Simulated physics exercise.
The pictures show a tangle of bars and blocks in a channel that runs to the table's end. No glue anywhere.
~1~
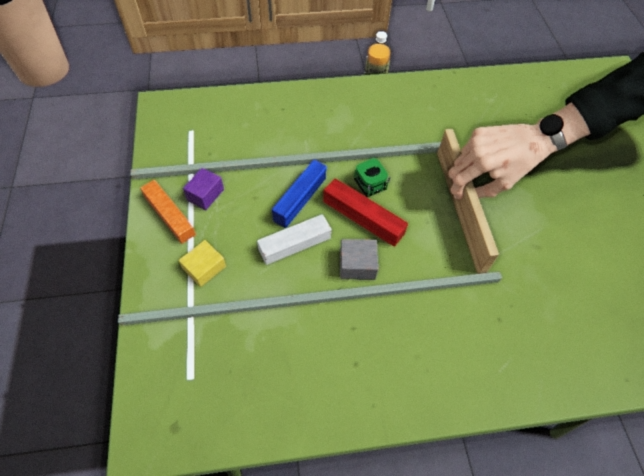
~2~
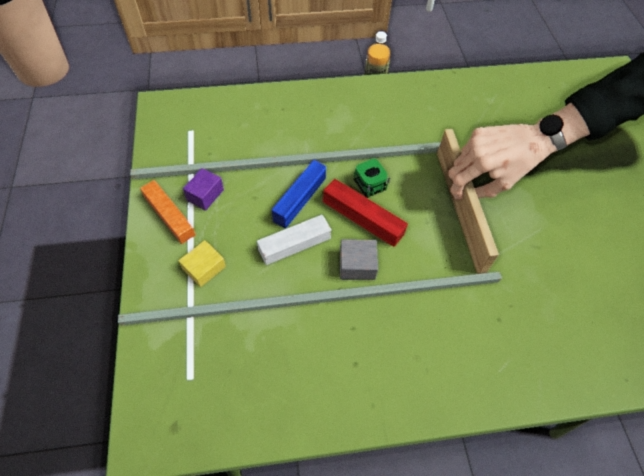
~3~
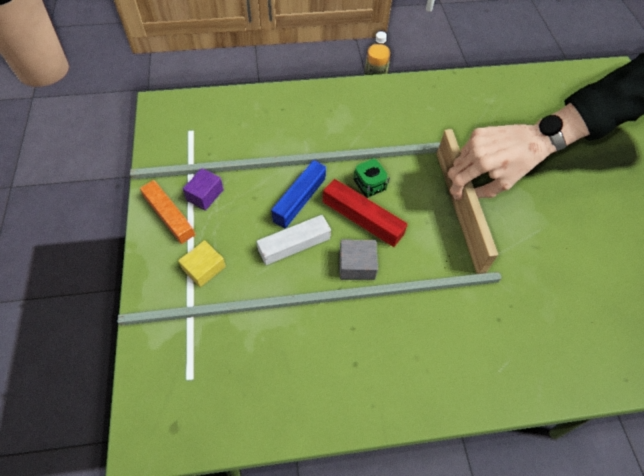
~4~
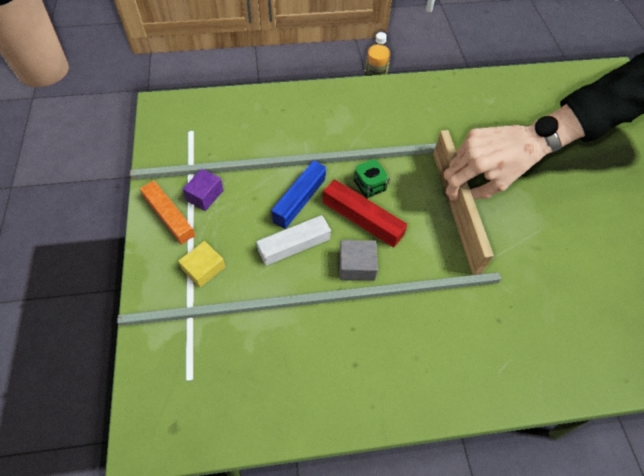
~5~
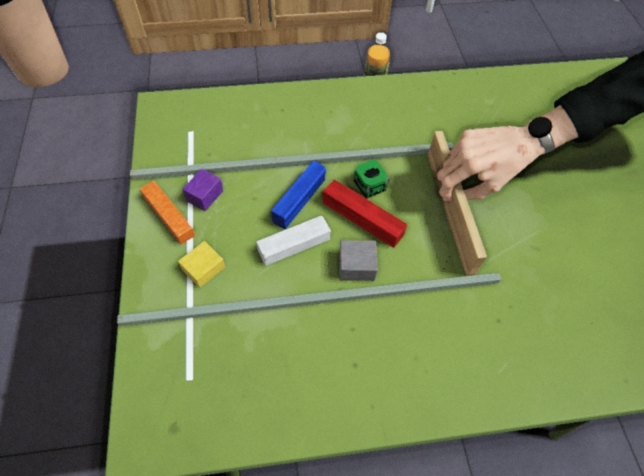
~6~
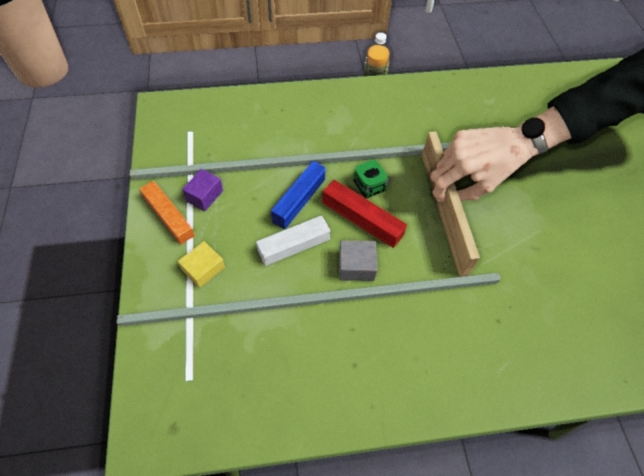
A hand gripping a wooden board on a green table slid it slightly left between two rails, while the colorful bars and blocks, some near a white tape line, stayed where they were.
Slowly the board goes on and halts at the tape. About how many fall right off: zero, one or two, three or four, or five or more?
The number that fall off is three or four.
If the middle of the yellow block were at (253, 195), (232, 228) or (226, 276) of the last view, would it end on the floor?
In turn it drops off; does not fall; falls.
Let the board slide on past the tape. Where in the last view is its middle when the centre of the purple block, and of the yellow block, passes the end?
Near (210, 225) and (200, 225).
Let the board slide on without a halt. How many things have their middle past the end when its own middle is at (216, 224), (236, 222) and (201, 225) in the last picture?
Past the end: 0, 0 and 2.
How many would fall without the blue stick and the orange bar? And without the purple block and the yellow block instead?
It would be 1 and 1.
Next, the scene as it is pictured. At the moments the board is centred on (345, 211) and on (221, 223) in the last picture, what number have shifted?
5 and 8.
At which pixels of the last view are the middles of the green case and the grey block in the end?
First (176, 193), then (169, 284).
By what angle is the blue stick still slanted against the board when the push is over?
Roughly 20° out of line.
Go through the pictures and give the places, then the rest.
The first picture shows orange bar (168, 211); yellow block (203, 264); purple block (204, 189); board (465, 198); tape (191, 237).
The second picture shows yellow block (202, 264); white bar (294, 240).
The third picture shows purple block (204, 189); green case (371, 178).
The fourth picture shows orange bar (167, 212); board (460, 200).
The fifth picture shows yellow block (202, 264); blue stick (300, 195).
The sixth picture shows orange bar (167, 212); yellow block (202, 264); purple block (203, 190); board (447, 201); tape (190, 237).
Early on, none off yet; orange bar at rest near (167, 212); yellow block at rest near (202, 264); purple block at rest near (203, 190).
A while later, none off yet; orange bar at rest near (167, 212); yellow block travelled a little near (185, 268); purple block at rest near (203, 190).
Further along, none off yet; orange bar travelled a little near (141, 223); yellow block travelled about its own width near (149, 278); purple block travelled well along near (151, 196).
Finally, the number that fall off is three or four; lost, purple block, yellow block and orange bar.
